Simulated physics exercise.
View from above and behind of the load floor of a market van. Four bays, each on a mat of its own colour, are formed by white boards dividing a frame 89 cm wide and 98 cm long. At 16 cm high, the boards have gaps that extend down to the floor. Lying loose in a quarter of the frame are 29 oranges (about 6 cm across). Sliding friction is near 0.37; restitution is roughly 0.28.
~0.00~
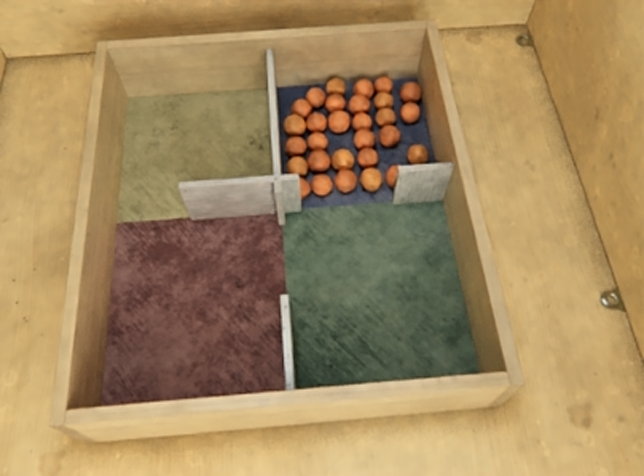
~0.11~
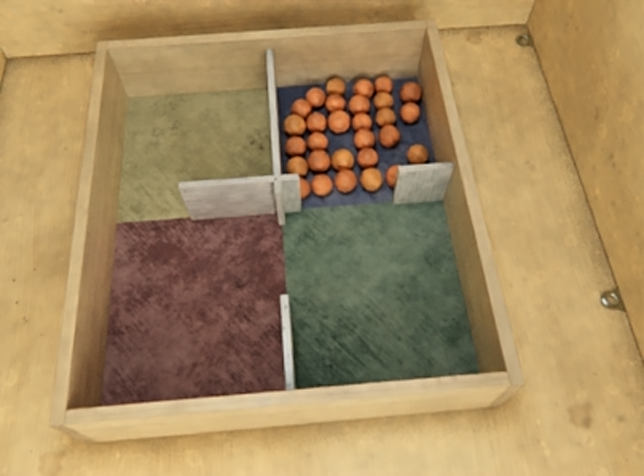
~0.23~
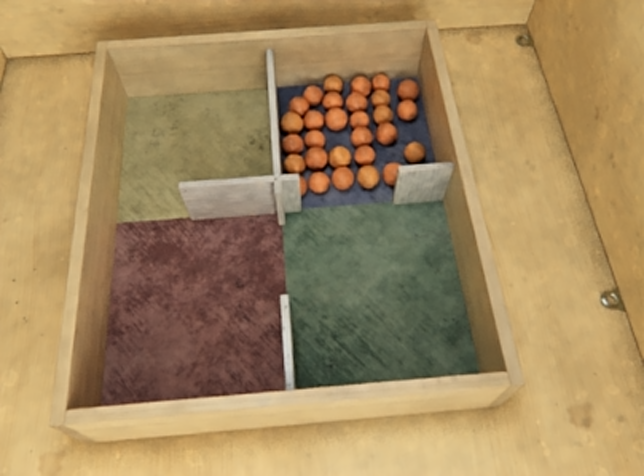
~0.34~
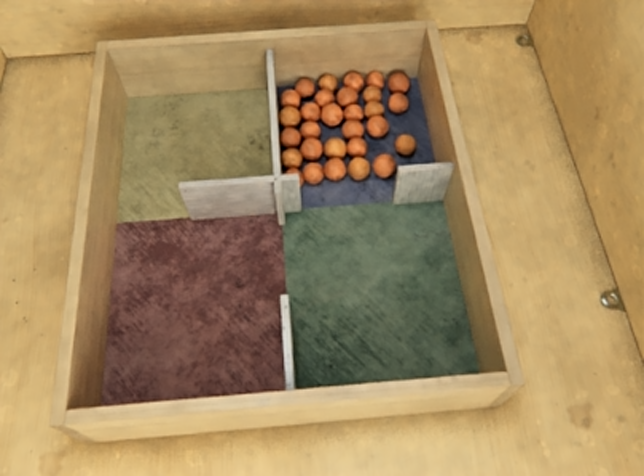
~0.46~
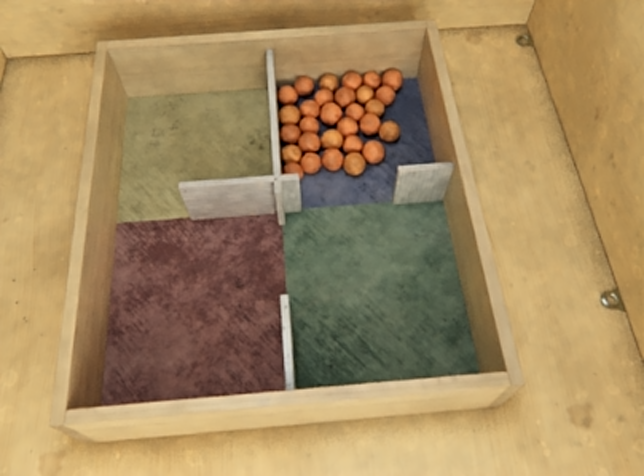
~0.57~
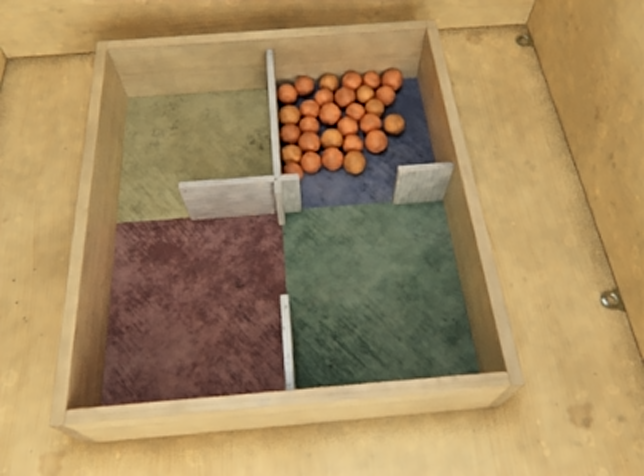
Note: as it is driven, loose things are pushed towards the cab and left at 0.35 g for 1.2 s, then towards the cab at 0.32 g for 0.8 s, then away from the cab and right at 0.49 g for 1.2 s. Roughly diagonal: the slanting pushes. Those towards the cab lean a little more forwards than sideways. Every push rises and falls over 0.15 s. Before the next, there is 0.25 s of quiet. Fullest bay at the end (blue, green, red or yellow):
Blue bay.
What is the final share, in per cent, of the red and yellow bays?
The red bay holds 0 per cent and the yellow bay 0 per cent.
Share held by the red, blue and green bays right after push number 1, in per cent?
At that point the split is red 0, blue 100, green 0 per cent.
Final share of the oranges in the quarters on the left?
I'd say close to 0 per cent.
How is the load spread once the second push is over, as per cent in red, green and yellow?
In per cent: Red 0, green 0 and yellow 0.
After push 1 (1.44 s), 29 in the blue bay.
After push 2 (2.49 s), 29 in the blue bay.
After push 3 (3.94 s), 18 in the blue bay and 11 in the green bay.
Final count (at 4.40 s), 18 in the blue bay and 11 in the green bay.
